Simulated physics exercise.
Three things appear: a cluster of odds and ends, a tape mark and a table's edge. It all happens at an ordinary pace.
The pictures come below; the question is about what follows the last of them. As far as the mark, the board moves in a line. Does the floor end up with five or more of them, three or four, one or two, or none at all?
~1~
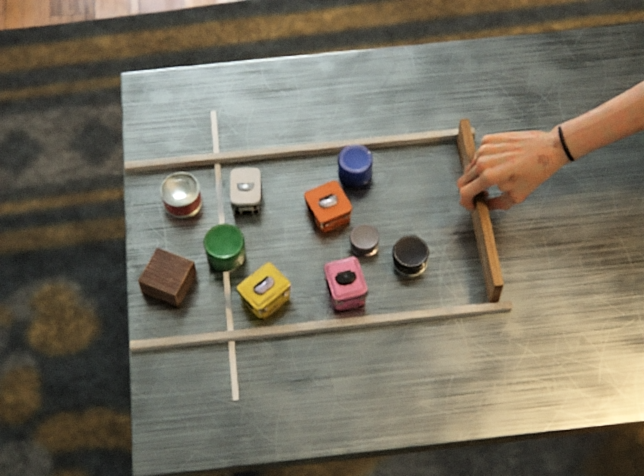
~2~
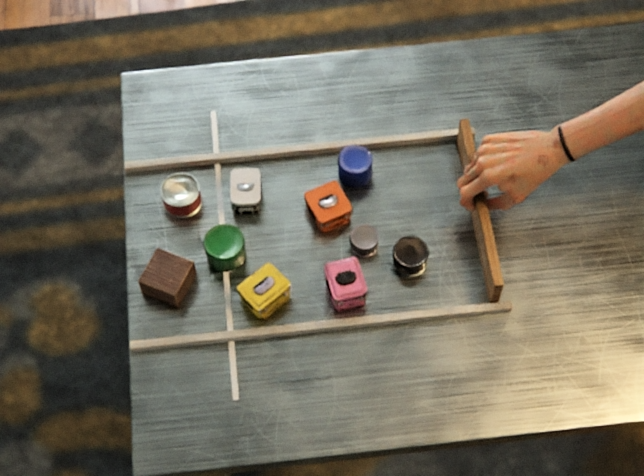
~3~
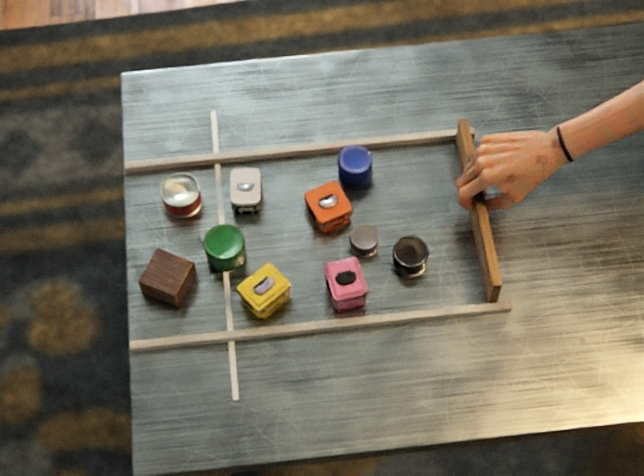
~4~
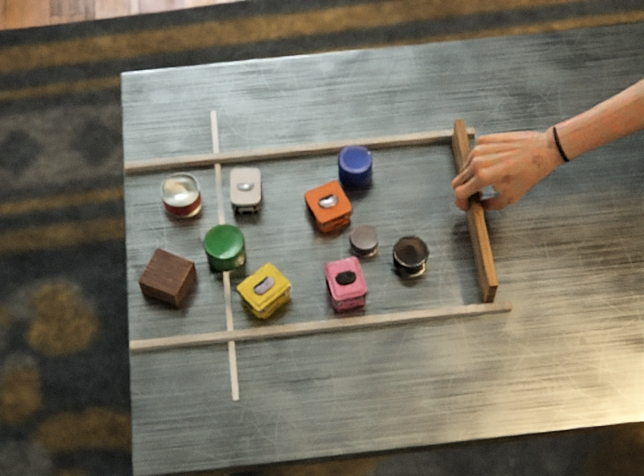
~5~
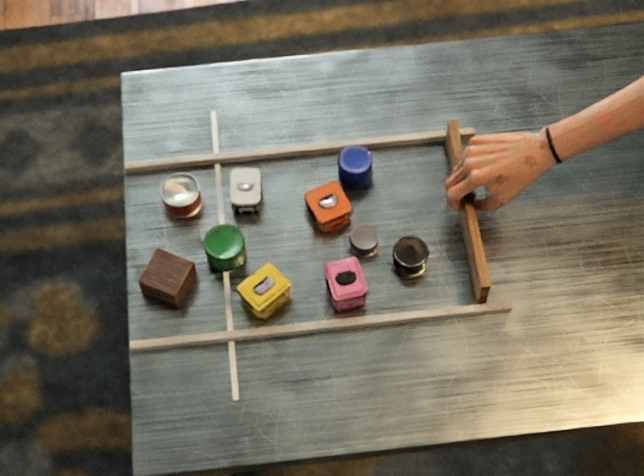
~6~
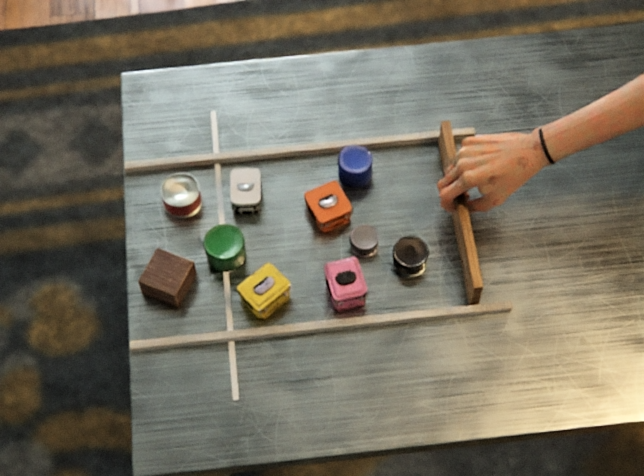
The floor ends up with none at all.
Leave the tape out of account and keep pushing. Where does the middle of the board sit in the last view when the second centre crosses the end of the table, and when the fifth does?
First at (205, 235), next at (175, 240).
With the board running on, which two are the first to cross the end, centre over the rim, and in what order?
First the red tin, after it the brown block.
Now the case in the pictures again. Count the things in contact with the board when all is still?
Count: 5.
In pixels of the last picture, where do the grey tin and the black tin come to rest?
For the grey tin it's (210, 245), and for the black tin it's (208, 276).
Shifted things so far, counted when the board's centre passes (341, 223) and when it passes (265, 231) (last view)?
5 at one spot and 9 at the other.
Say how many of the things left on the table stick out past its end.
That adds up to 2.
A little later, none off yet; brown block at rest near (168, 278); red tin at rest near (181, 195); green tub at rest near (225, 248).
When it is over, the number that fall off is zero.
